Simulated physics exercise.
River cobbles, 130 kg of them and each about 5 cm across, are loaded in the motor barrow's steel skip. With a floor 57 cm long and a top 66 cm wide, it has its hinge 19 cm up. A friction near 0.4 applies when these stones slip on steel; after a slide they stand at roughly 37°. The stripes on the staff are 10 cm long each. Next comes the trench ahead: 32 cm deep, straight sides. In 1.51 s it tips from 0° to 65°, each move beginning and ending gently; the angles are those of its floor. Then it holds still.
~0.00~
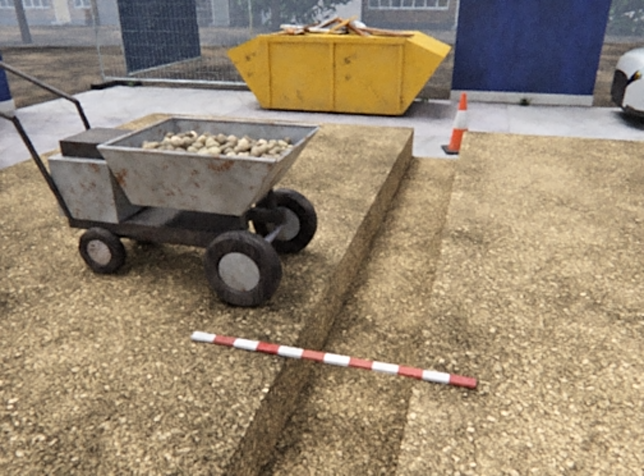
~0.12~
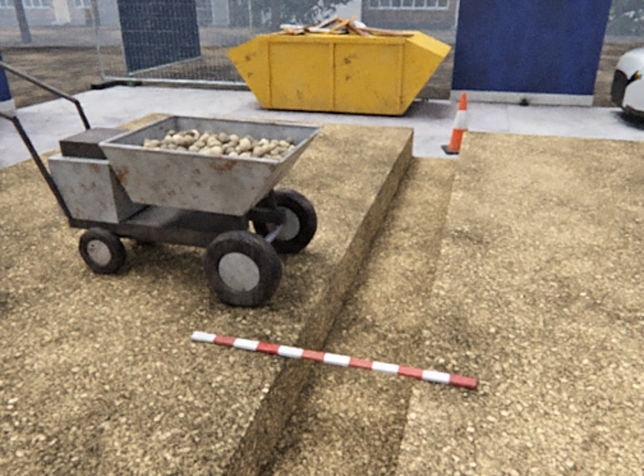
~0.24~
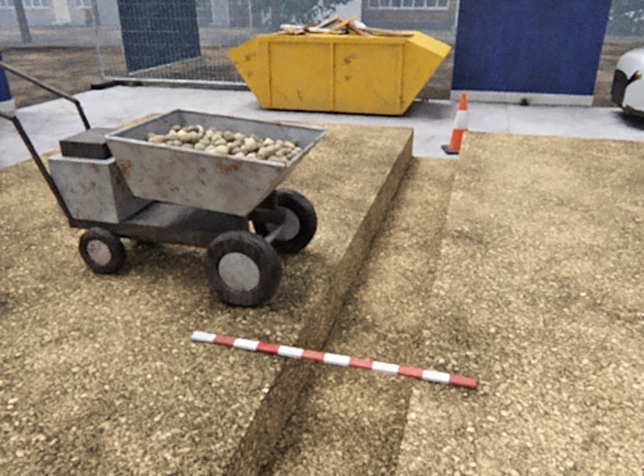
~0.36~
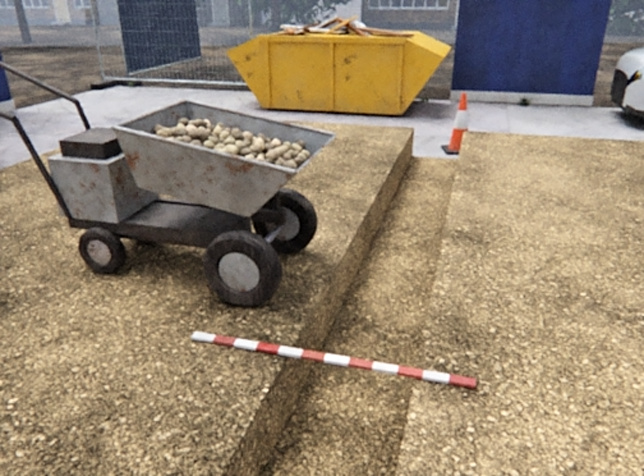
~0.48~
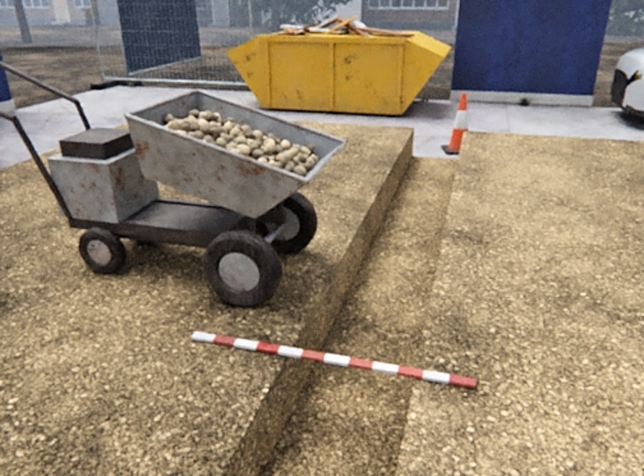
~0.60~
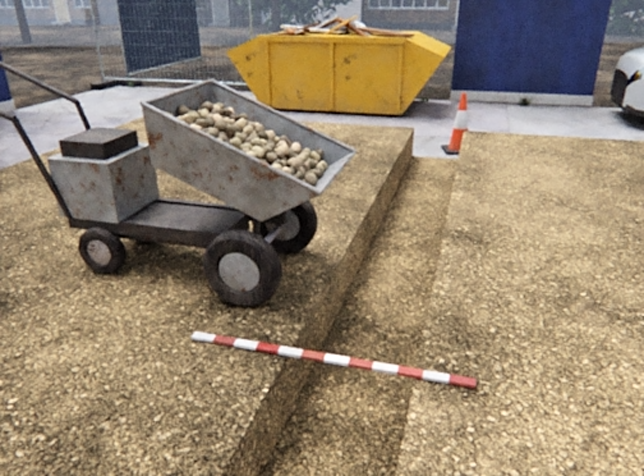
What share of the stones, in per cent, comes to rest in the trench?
About 84 per cent of the stones finish in the trench.
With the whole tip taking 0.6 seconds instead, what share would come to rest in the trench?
That works out at about 65 in a hundred.
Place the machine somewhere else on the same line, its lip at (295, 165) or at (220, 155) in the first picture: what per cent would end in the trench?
It'd be around 65 per cent and after that around 90 per cent.
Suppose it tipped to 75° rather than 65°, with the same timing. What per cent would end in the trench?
Roughly 90 per cent would end in the trench.
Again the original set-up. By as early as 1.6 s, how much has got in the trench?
Roughly 25 percent of the load.
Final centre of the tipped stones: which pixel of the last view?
(396, 334).
After 1.1 s the floor is at 55°; 100 % in the skip; the foremost stones are at (363, 231).
After 1.6 s the floor is at 65°; 69 % in the skip, 27 % in the trench, 3 % past the trench; the foremost stones are at (458, 312).
After 2.0 s the floor is at 65°; 40 % in the skip, 49 % in the trench, 11 % past the trench; the foremost stones are at (525, 313).
After 3.9 s the floor is at 65°; 5 % in the skip, 84 % in the trench, 11 % past the trench; the foremost stones are at (575, 321).
